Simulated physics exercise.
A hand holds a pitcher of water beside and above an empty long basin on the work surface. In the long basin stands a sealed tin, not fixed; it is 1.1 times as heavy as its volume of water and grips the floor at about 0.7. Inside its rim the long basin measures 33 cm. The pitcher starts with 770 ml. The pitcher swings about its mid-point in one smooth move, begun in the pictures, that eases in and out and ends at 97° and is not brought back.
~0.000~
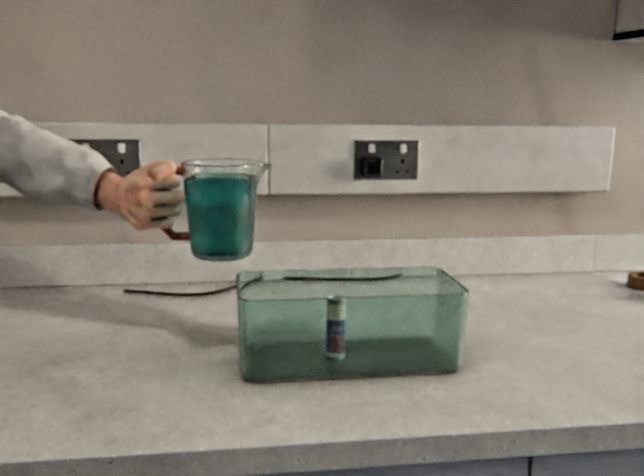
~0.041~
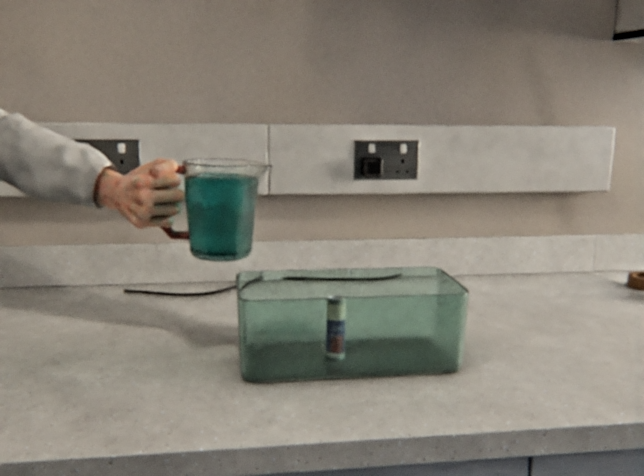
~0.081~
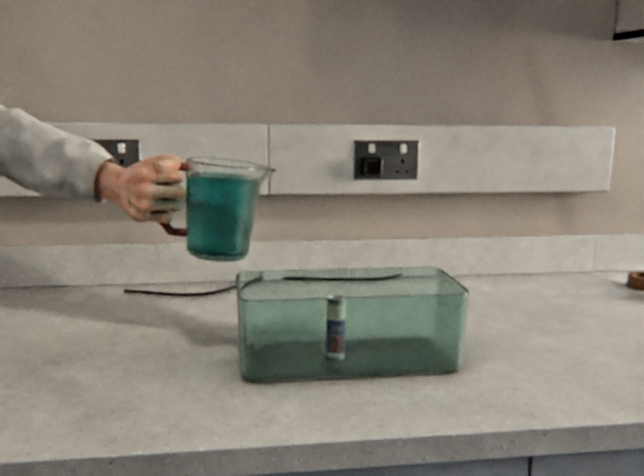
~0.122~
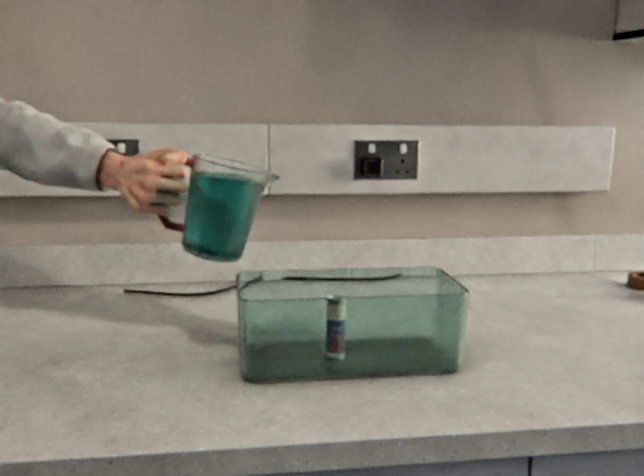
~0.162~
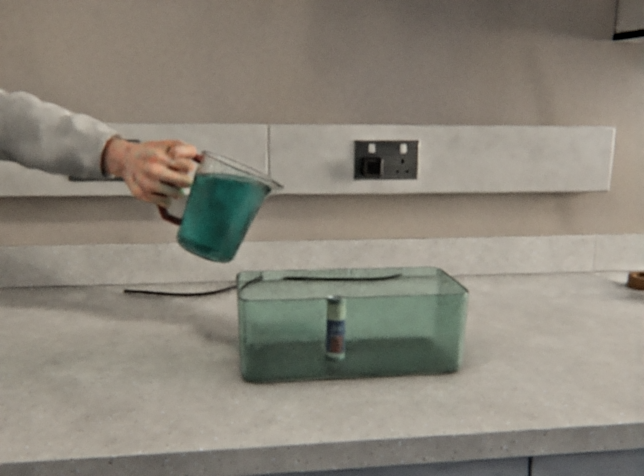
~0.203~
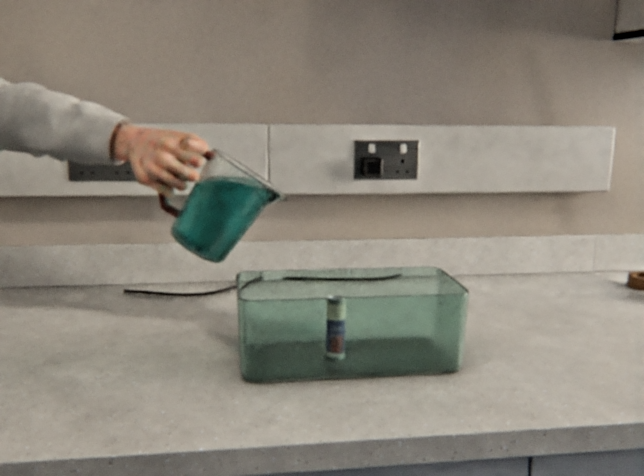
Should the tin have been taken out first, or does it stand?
The tin goes over.
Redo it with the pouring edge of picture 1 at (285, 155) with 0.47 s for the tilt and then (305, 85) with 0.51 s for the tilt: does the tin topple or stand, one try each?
First it falls; then it remains upright.
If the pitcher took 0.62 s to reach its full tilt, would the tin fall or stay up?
Then it falls.
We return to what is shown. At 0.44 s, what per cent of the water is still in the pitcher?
Some 60 per cent.
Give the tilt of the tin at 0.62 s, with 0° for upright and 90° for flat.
It is at some 25°.
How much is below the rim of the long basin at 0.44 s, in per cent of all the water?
Near 20 in a hundred.
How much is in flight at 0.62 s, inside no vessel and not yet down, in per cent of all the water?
Some 14 per cent.
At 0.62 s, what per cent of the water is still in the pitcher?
Some 24 per cent.
After 0.44 s the tilt is 93° and 60 per cent is still to pour; the tin stands where it began.
After 0.62 s the tilt is 97° and 24 per cent is still to pour; the tin leans 23°.
After 0.81 s the tilt is 97° and 7 per cent is still to pour; the tin lies on its side.
After 1.01 s the tilt is 97° and 2 per cent is still to pour; the tin lies on its side.
In the end the tin lies on its side.
